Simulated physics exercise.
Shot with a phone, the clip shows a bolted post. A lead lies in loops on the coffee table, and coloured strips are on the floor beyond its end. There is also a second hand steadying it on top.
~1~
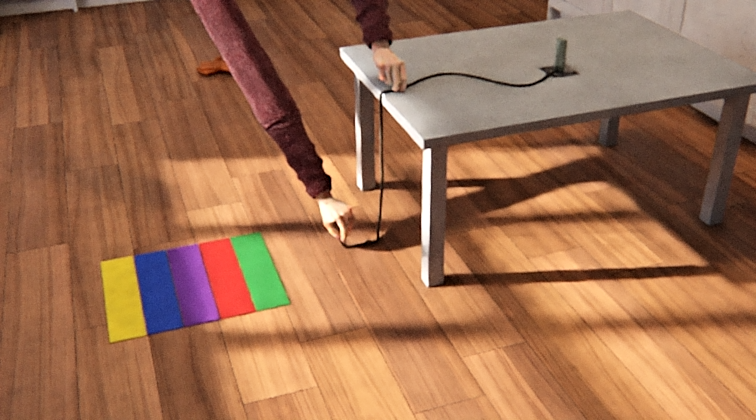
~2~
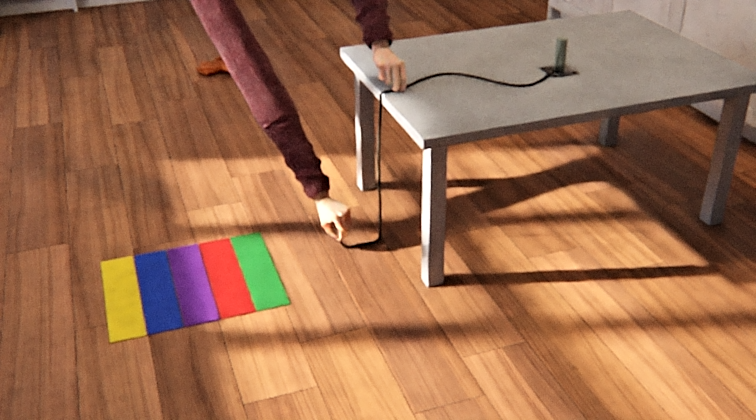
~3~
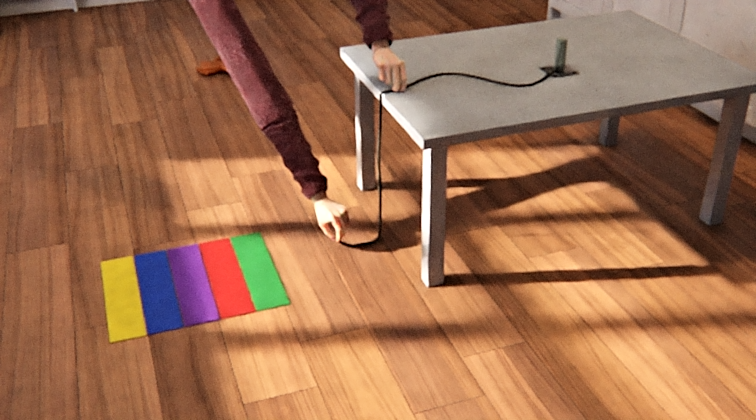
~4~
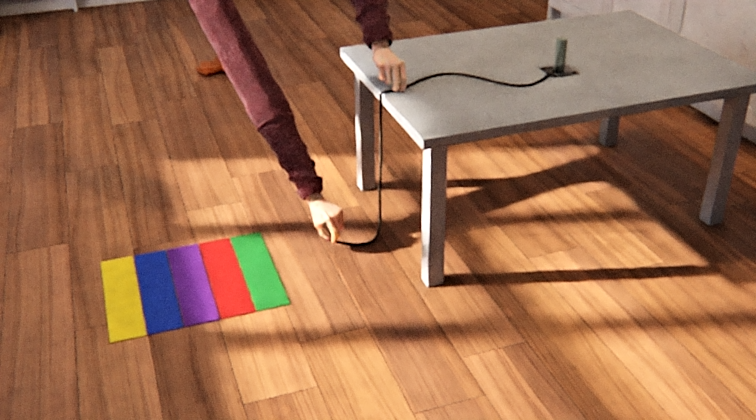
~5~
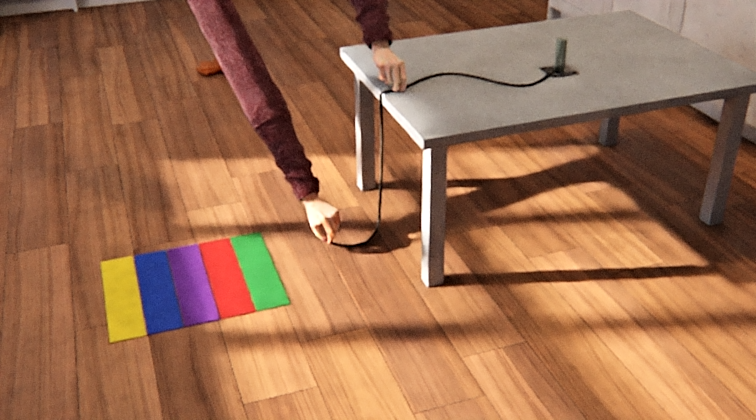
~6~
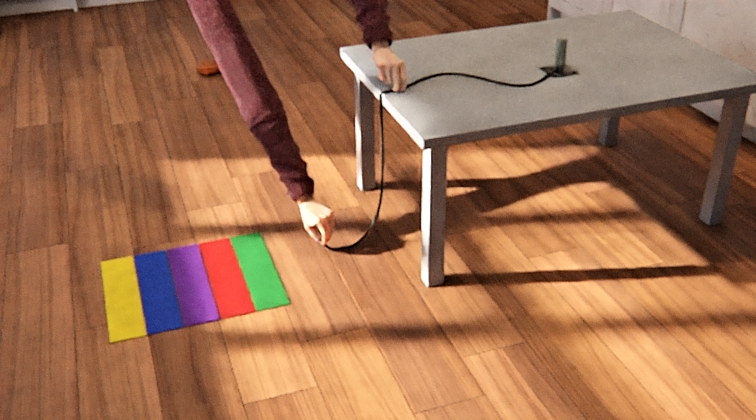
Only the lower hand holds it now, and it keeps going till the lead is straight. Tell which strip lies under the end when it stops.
The purple strip.
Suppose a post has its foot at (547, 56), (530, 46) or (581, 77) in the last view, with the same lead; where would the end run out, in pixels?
Approximate pixels in order: (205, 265), (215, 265), (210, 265).
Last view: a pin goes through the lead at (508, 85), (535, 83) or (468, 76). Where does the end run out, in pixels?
In order: (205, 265), then (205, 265), then (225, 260).
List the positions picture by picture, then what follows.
In the first frame, end (341, 238); green (268, 293); red (234, 300); purple (199, 308); blue (163, 315); yellow (126, 323).
In the second frame, end (338, 238); lead through (538, 82) (480, 78) (420, 80) (380, 113) (379, 171) (380, 228).
In the third frame, end (336, 239).
In the fourth frame, end (331, 240); lead through (538, 82) (480, 78) (420, 80) (381, 113) (381, 171) (379, 229).
In the fifth frame, end (328, 241).
In the sixth frame, end (322, 242); lead through (538, 82) (480, 78) (420, 80) (381, 113) (382, 171) (370, 229).
Soon after, end near (249, 256); over green.
After that, end near (213, 263); over red.
At the stop, end near (191, 267); over purple. It gets as far as the purple strip.
